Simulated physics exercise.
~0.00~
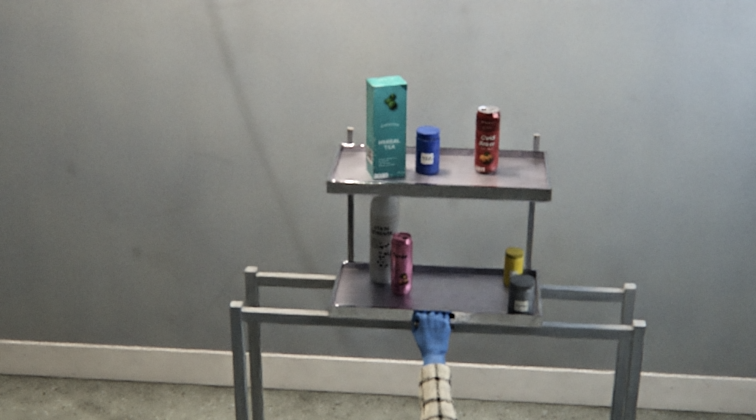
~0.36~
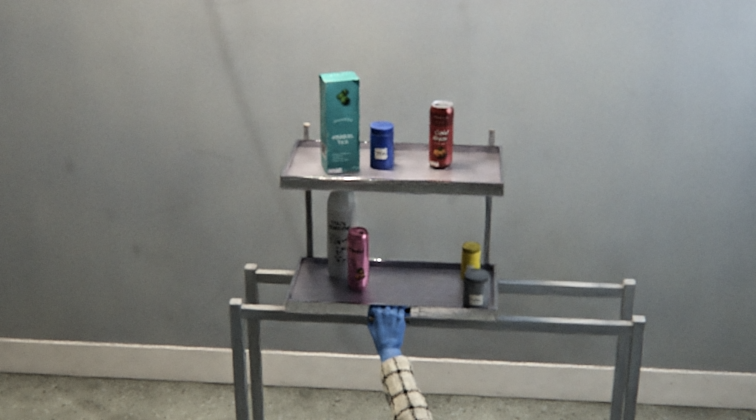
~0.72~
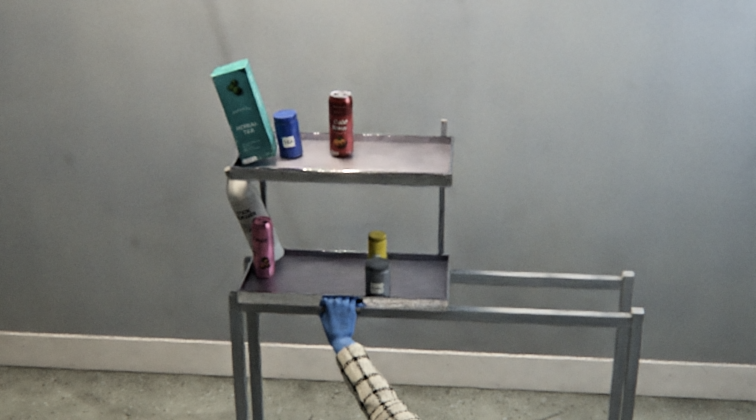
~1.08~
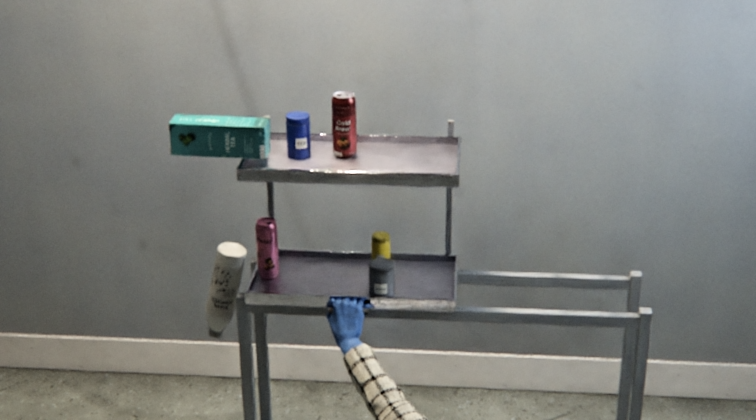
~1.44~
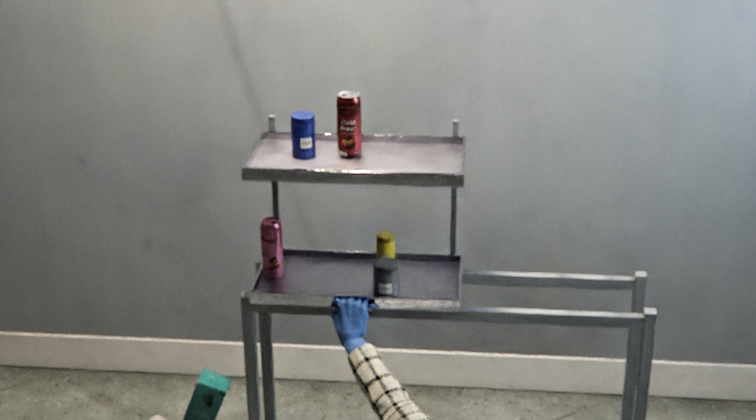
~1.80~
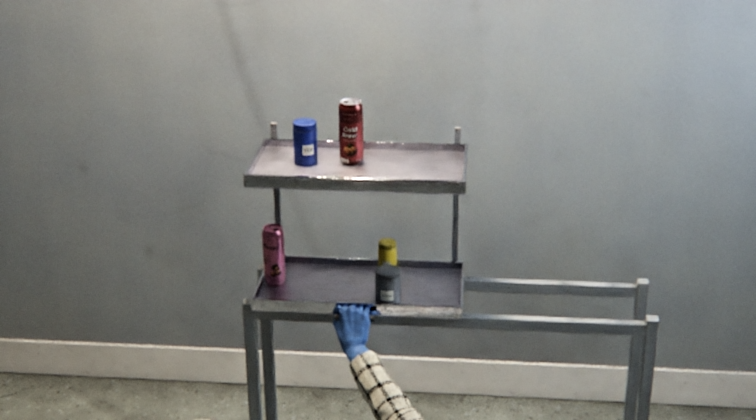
A two-tier metal tray on a rail frame stands before a grey wall, seen from the front by a slightly swaying camera, with a blue-gloved hand gripping its lower edge. A turquoise carton, blue jar and red can stand on top, with a white bottle, pink can, yellow shaker and grey jar below. The hand moves the tray left until it halts at the frame's left end. The carton and bottle tip left, then tumble over the side and drop towards the floor. The other five things remain upright on the shelves, the hand still holding on.
